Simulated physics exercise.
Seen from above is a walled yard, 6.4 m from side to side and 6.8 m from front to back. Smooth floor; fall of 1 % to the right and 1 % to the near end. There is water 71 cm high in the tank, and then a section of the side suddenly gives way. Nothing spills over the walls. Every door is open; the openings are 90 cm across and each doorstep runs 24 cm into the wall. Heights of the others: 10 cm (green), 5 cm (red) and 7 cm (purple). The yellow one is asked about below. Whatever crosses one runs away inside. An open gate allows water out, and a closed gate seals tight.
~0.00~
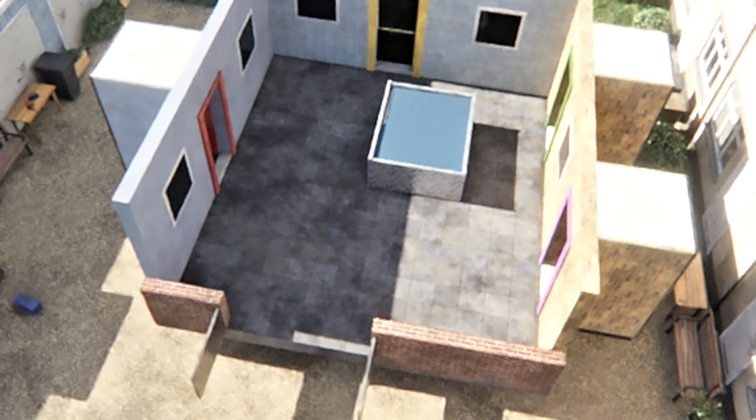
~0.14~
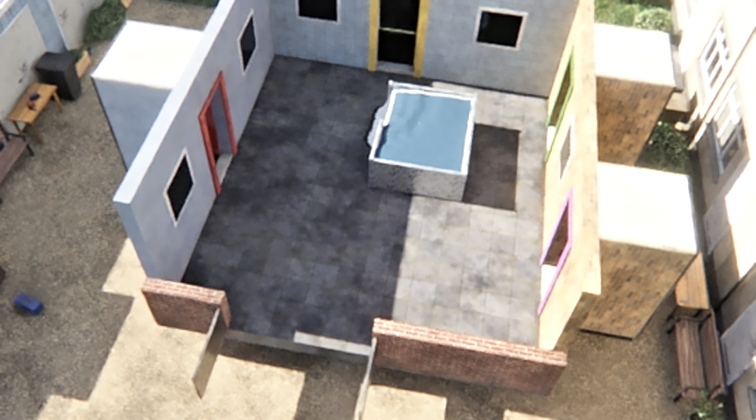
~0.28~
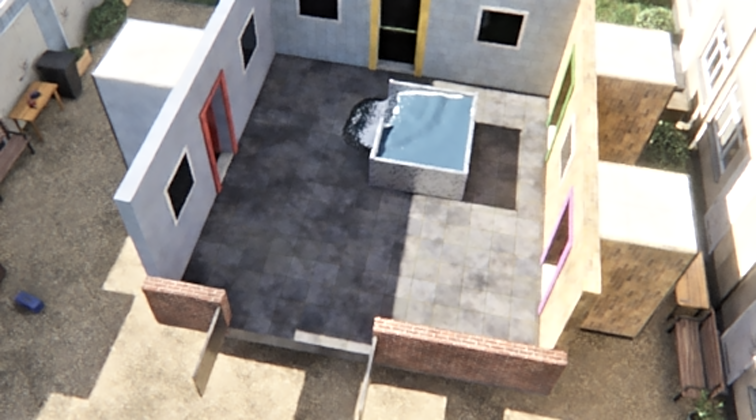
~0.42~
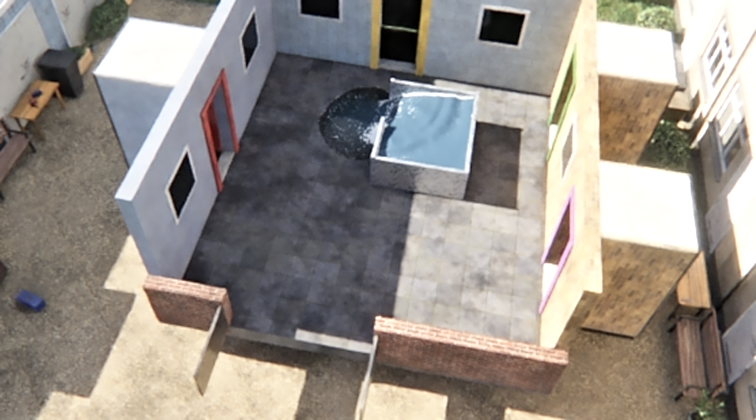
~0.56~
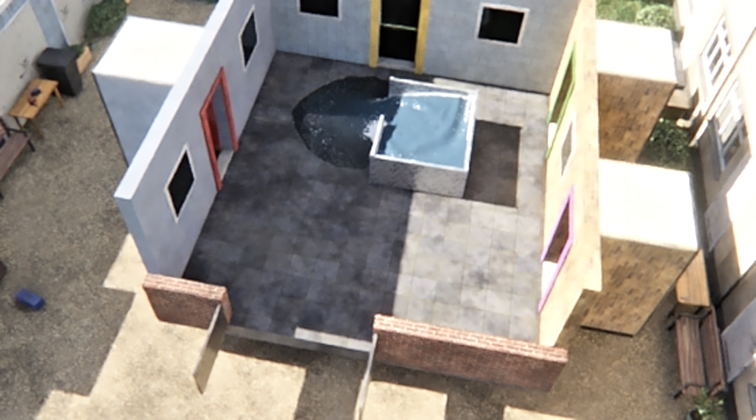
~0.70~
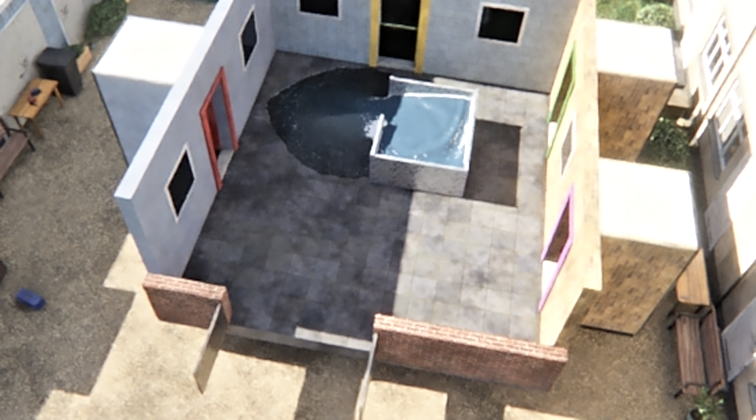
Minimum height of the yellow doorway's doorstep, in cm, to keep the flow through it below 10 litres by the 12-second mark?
Roughly 6.5 cm.
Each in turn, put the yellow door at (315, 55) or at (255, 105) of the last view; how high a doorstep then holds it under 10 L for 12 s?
Minimums: Roughly 24 cm and 27 cm.
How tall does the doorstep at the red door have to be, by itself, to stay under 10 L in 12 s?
For red, a step near 11.5 cm.
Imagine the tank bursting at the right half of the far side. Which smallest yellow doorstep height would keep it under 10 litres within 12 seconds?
A minimum of about 9.5 cm.
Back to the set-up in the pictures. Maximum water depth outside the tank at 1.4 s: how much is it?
36 cm.
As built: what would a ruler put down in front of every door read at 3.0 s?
Door by door in centimetres - yellow 3, green 0, red 11, purple 0.
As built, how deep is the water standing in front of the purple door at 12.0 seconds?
About 8.0 centimetres.
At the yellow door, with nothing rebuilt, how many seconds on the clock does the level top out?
Approximately 4.5 s.
After 1.4 s water covers 25 % of the floor, deepest (36 cm) near (377, 121); 2 cm at the yellow door, 0 litres in over its 9 cm doorstep.
After 3.0 s water covers 35 % of the floor, deepest (28 cm) near (320, 88); 3 cm at the yellow door, 0 litres in over its 9 cm doorstep.
After 12.0 s water covers 90 % of the floor, deepest (12 cm) near (491, 360); 3 cm at the yellow door, 2 litres in over its 9 cm doorstep.
At the yellow door as built, the water arrived by 1.3 s and peaked near 10 cm at 4.6 s.
Run again over the same 12 s with other heights there, 18 litres in over 5 cm, 7 litres over 7 cm. The limit of 10 litres is kept from about 6.5 cm up.
